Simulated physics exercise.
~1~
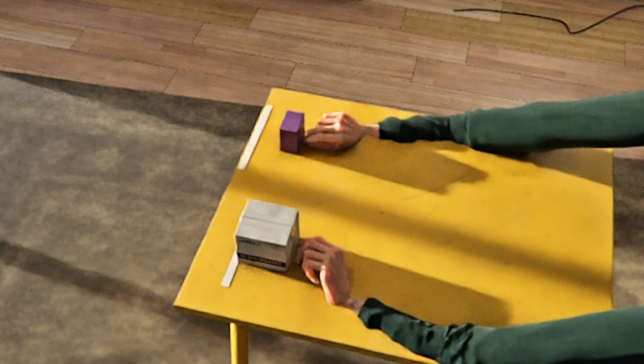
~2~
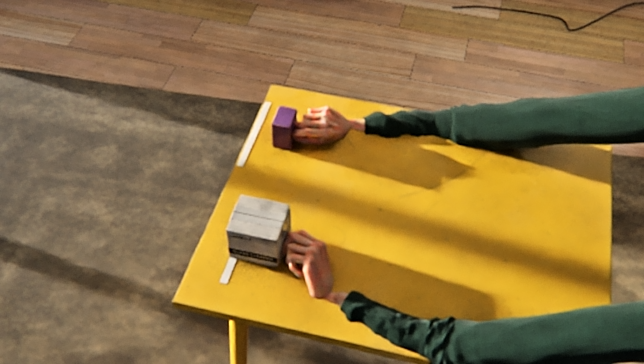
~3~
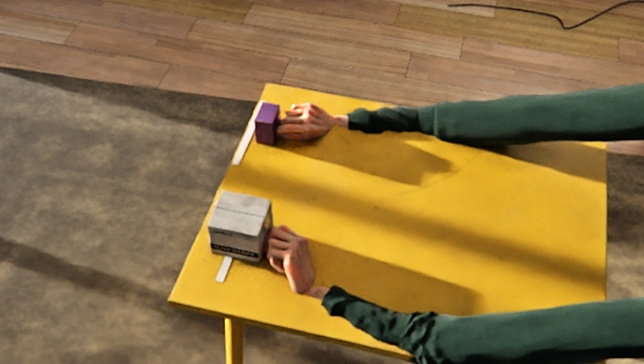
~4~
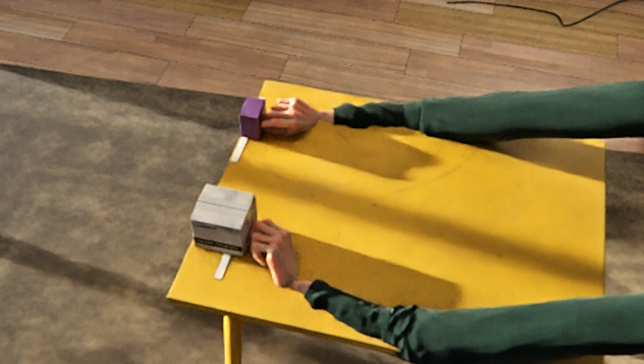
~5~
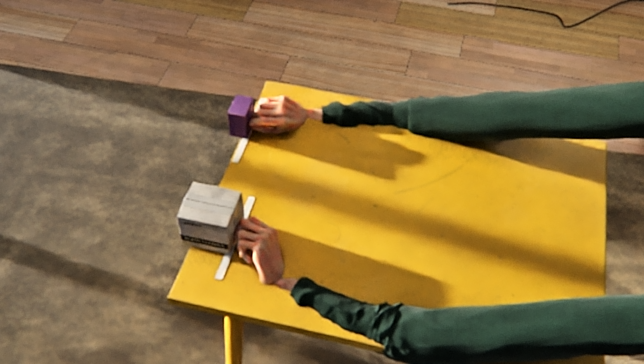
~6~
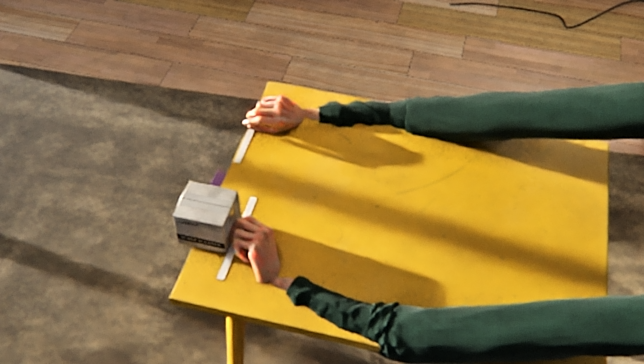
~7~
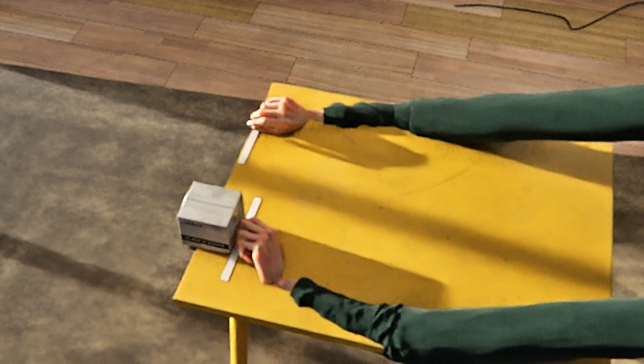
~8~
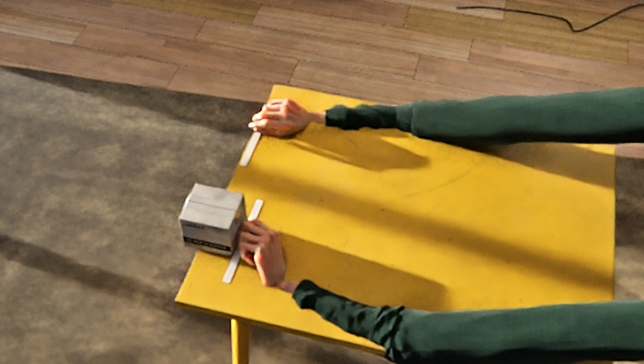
We see two hands in green sleeves slowly push a small purple block and a larger white box leftward across a yellow table toward strips of tape. The purple block drops off the edge, while the white box ends jutting past the edge, still on the table.
